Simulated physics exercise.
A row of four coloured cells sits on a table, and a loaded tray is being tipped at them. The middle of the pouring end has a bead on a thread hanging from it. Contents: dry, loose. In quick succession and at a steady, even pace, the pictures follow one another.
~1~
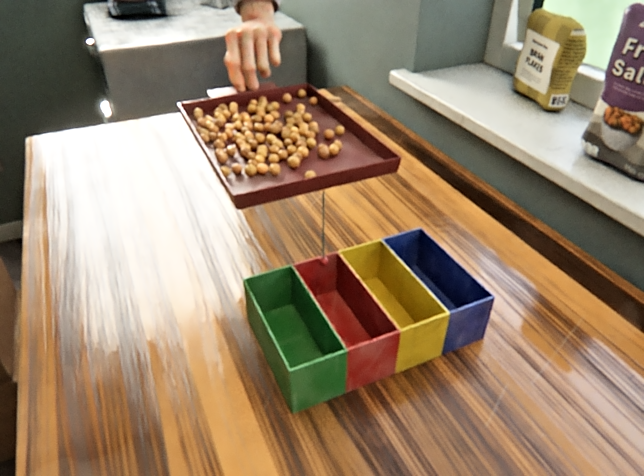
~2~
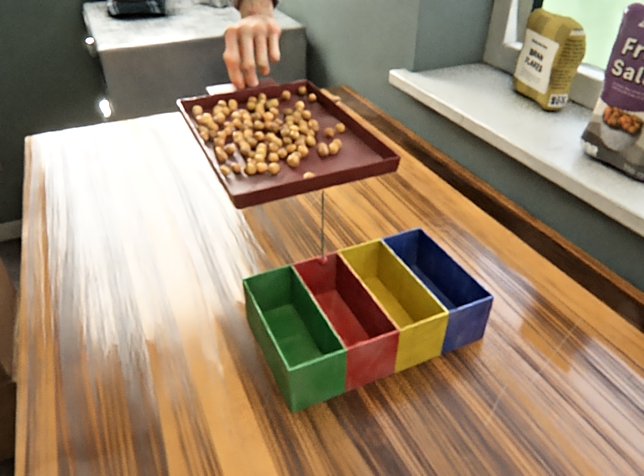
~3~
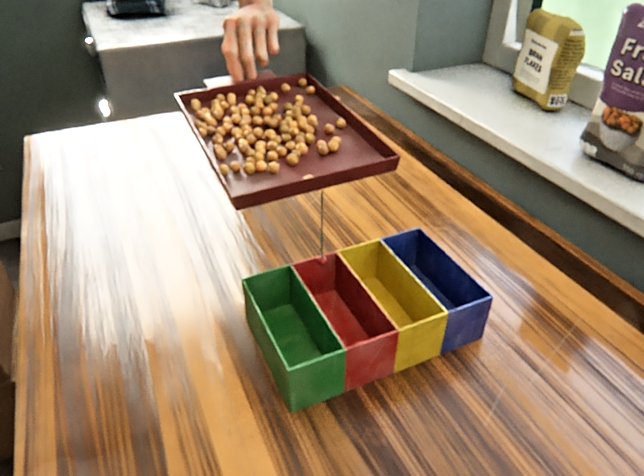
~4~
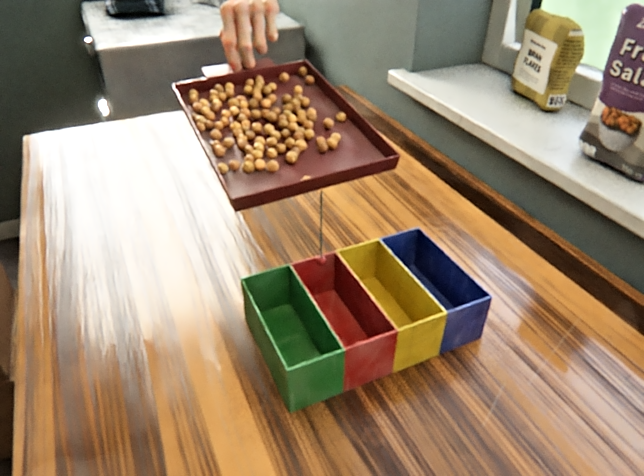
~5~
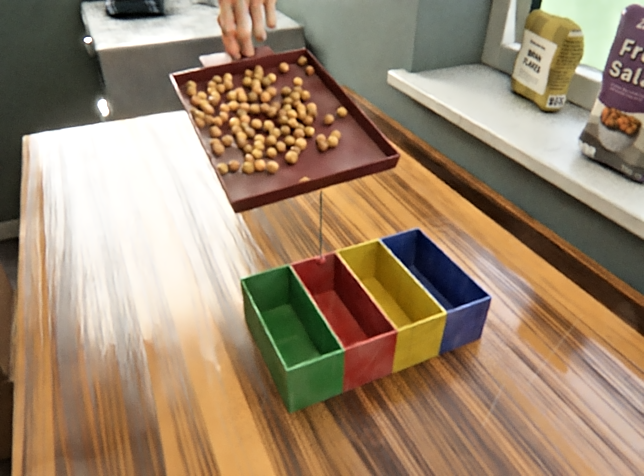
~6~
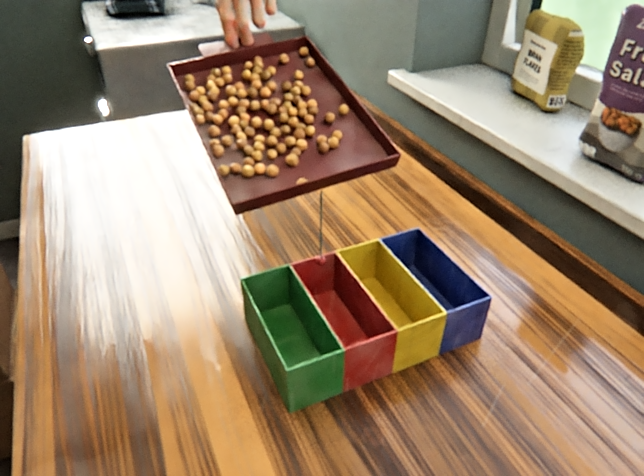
Hand raising the far side of a maroon tray of round wooden beads, tilting it above green, red, yellow and blue compartments.
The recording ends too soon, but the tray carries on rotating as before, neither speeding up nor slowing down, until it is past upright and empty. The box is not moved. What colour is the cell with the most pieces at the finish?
It is green.
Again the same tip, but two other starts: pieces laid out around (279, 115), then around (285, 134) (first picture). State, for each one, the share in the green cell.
It would be roughly 50 per cent for the first and roughly 50 per cent for the second.
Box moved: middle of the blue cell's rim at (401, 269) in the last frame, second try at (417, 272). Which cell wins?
In order of the tries: Green and the green cell.
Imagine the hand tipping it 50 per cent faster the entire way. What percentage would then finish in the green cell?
Estimate: Around 50%.
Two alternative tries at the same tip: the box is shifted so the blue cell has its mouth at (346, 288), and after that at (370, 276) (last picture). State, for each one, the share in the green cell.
About 0 per cent, then about 10 per cent.
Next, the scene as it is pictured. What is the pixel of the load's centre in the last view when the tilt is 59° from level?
Near the pixel (273, 162).
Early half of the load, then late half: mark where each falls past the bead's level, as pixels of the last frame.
Around (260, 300), followed by around (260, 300).
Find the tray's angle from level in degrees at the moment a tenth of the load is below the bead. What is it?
Roughly 85 degrees at that moment.
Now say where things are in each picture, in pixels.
The first frame shows corners of the pouring end at (235, 194) and (399, 157), level; middle of the load at (259, 128), round wooden beads; bead on its thread at (323, 261); green cell at (319, 378); red cell at (372, 358); yellow cell at (422, 339); blue cell at (468, 322).
The second frame shows corners of the pouring end at (235, 194) and (398, 156), level; middle of the load at (258, 126).
The third frame shows corners of the pouring end at (234, 195) and (398, 155), tipped barely, lowest at the left corner; middle of the load at (257, 122).
The fourth frame shows corners of the pouring end at (234, 197) and (398, 154), tipped a little, lowest at the left corner; middle of the load at (256, 115).
The fifth frame shows corners of the pouring end at (233, 200) and (398, 154), tipped a little, lowest at the left corner; middle of the load at (255, 110).
The sixth frame shows corners of the pouring end at (234, 202) and (399, 153), tipped clearly, lowest at the left corner; middle of the load at (271, 109), nearly all on the move; green cell at (316, 377); red cell at (370, 357); yellow cell at (419, 339); blue cell at (465, 322).
Soon, tray tipped steeply; nearly all on the tray; a stray few falling or outside the box.
A while on, tray tipped right over; about a third on the tray; about a quarter in the green cell; a stray few in the red cell; about half falling or outside the box.
Towards the end, tray tipped past a quarter turn; about half in the green cell; a small part in the red cell; about a third falling or outside the box.
Finally, tray tipped past a quarter turn; about half in the green cell; a small part in the red cell; none in the yellow cell; none in the blue cell; about a third outside the box.
